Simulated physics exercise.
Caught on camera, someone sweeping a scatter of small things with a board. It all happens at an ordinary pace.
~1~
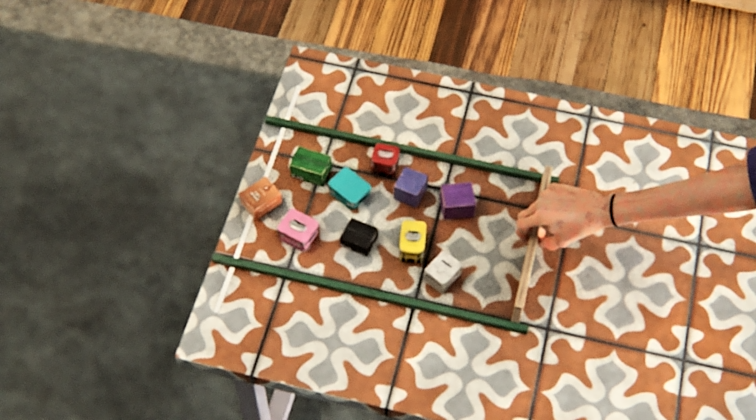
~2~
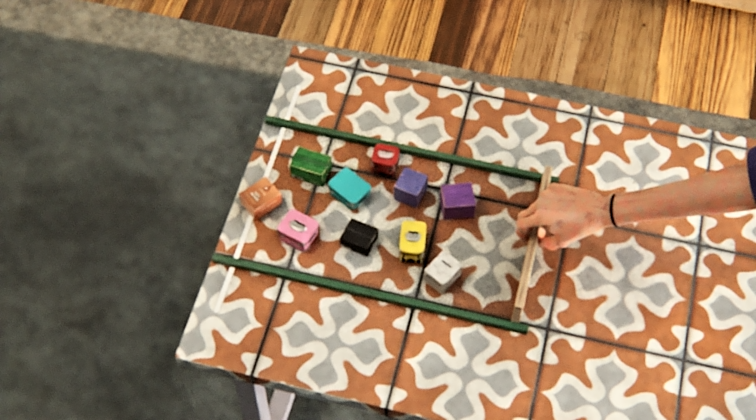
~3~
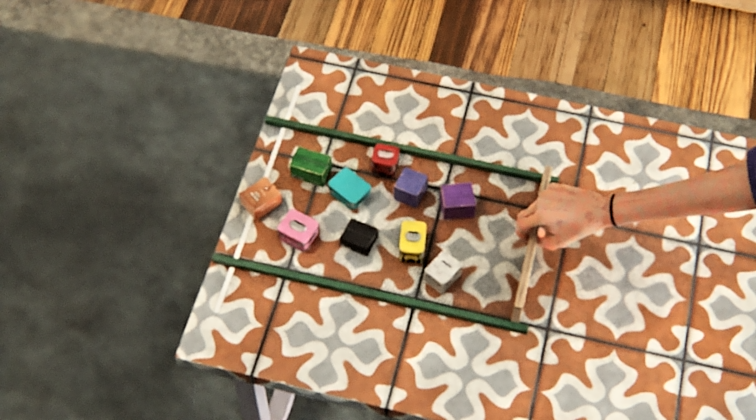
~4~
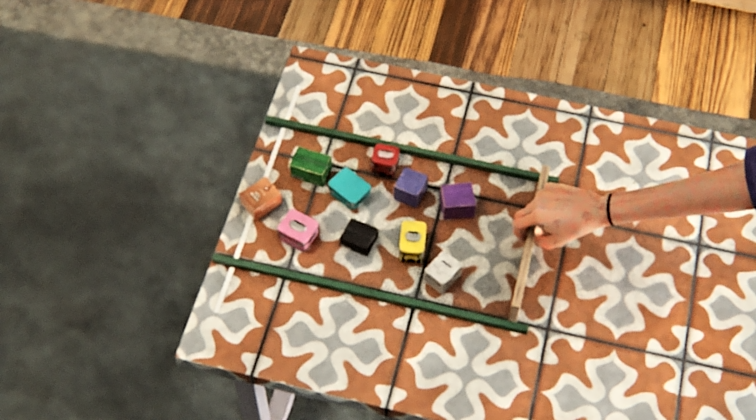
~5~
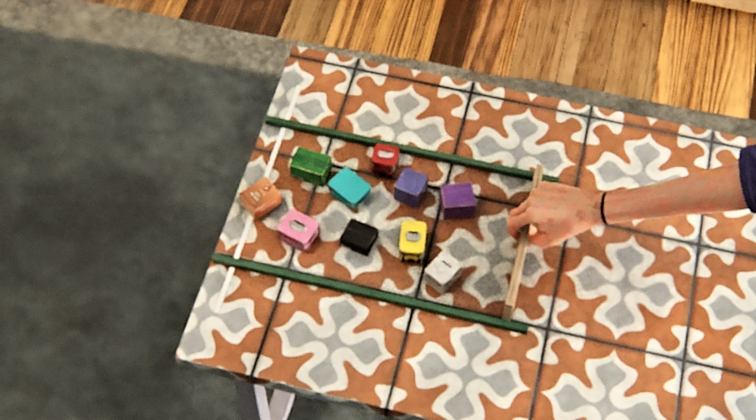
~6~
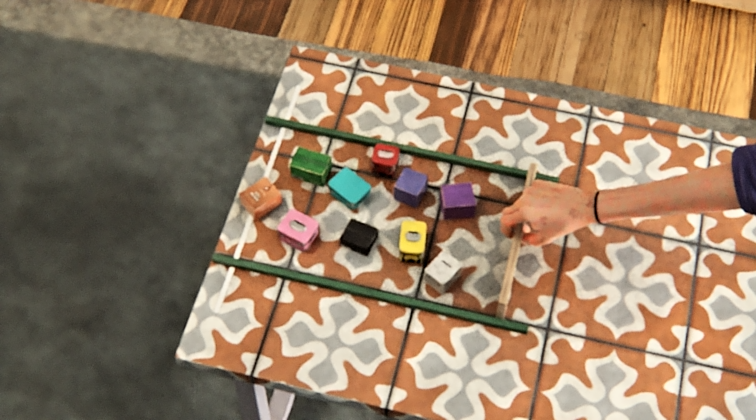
A hand slides a thin wooden board slightly left across a patterned table toward scattered colourful blocks.
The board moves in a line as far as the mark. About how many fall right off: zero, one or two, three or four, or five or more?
Outcome: The number that fall off is five or more.
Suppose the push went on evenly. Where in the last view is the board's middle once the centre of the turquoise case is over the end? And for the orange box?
For the turquoise case at (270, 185), for the orange box at (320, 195).
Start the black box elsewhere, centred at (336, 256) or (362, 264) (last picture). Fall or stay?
Place by place, it tumbles off; falls.
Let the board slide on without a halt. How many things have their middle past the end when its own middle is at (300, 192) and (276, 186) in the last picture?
The counts: 3 and 5.
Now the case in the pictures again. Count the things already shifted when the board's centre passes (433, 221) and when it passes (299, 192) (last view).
At the one place 4, at the other 10.
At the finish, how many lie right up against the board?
In contact: 4.
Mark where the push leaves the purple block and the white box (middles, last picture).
The purple block at (255, 153), the white box at (228, 235).
Soon after, none off yet; orange box at rest near (261, 199); green box moving near (307, 165); pink case at rest near (299, 231).
In the end, the number that fall off is five or more; gone, blue block, black box, turquoise case, pink case, green box and orange box.
